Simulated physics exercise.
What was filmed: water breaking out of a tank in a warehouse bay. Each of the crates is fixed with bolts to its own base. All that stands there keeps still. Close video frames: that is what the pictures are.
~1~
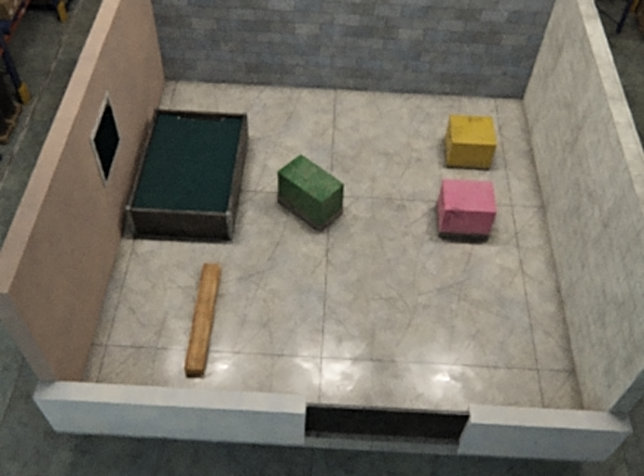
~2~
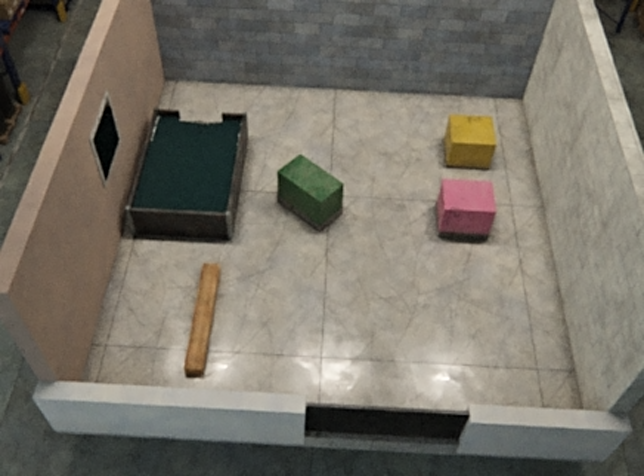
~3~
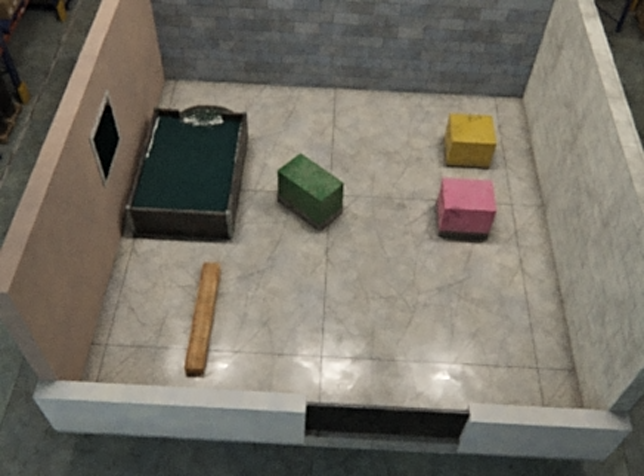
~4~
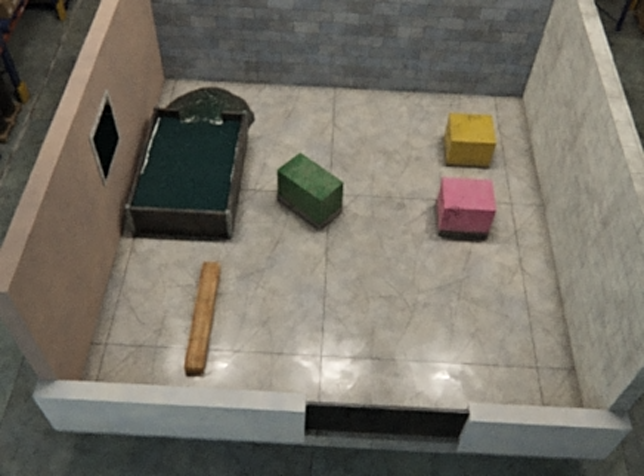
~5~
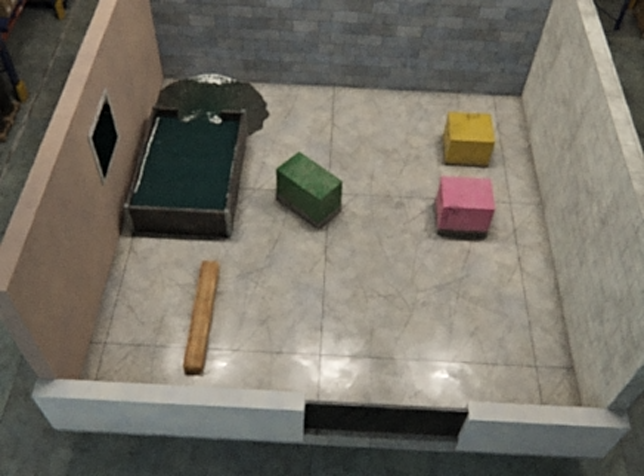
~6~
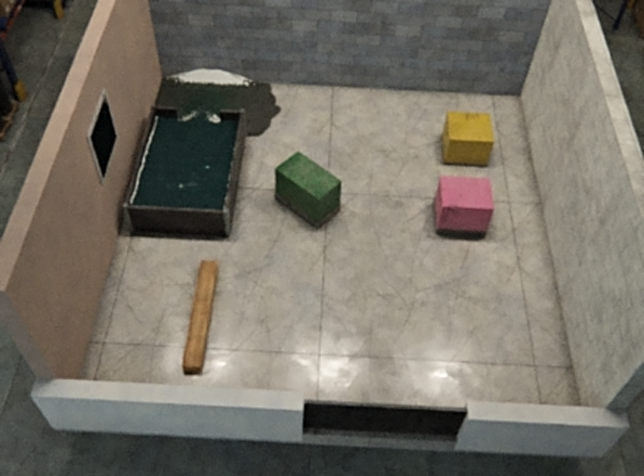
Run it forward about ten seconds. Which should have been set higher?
Result: Yellow crate: Not safe. Green crate: Safe. Pink crate: Safe.
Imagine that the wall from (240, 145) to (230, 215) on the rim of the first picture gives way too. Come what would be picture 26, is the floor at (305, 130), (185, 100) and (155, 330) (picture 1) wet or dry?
Order as asked: Swamped, untouched, untouched.
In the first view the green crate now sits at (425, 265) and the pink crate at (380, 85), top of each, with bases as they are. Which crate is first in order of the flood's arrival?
I would point to the crate marked pink.
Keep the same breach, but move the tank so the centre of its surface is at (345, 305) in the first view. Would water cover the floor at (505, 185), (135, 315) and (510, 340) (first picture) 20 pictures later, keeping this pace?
Submerged, untouched, untouched.
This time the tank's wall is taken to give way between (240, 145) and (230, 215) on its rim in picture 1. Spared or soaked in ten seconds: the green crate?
Looking at the green crate, it is hit.
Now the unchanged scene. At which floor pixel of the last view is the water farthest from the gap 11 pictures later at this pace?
I'd say at around (412, 94).
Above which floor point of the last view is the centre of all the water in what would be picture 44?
Somewhere around (278, 158) in the last view.
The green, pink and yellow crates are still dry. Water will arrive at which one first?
That would be the yellow crate.
A moment on, water covers 10 % of the floor; the yellow crate not reached, the green crate not reached, the pink crate not reached.
Next, water covers 15 % of the floor; the yellow crate not reached, the green crate not reached, the pink crate not reached.
Then, water covers 30 % of the floor; the yellow crate water round its plinth, the green crate not reached, the pink crate not reached.
Later, water covers 45 % of the floor; the yellow crate water round its plinth, the green crate water round its plinth, the pink crate water round its plinth.
In the end, water covers 75 % of the floor; the yellow crate was topped, the green crate stayed above the water, the pink crate stayed above the water.
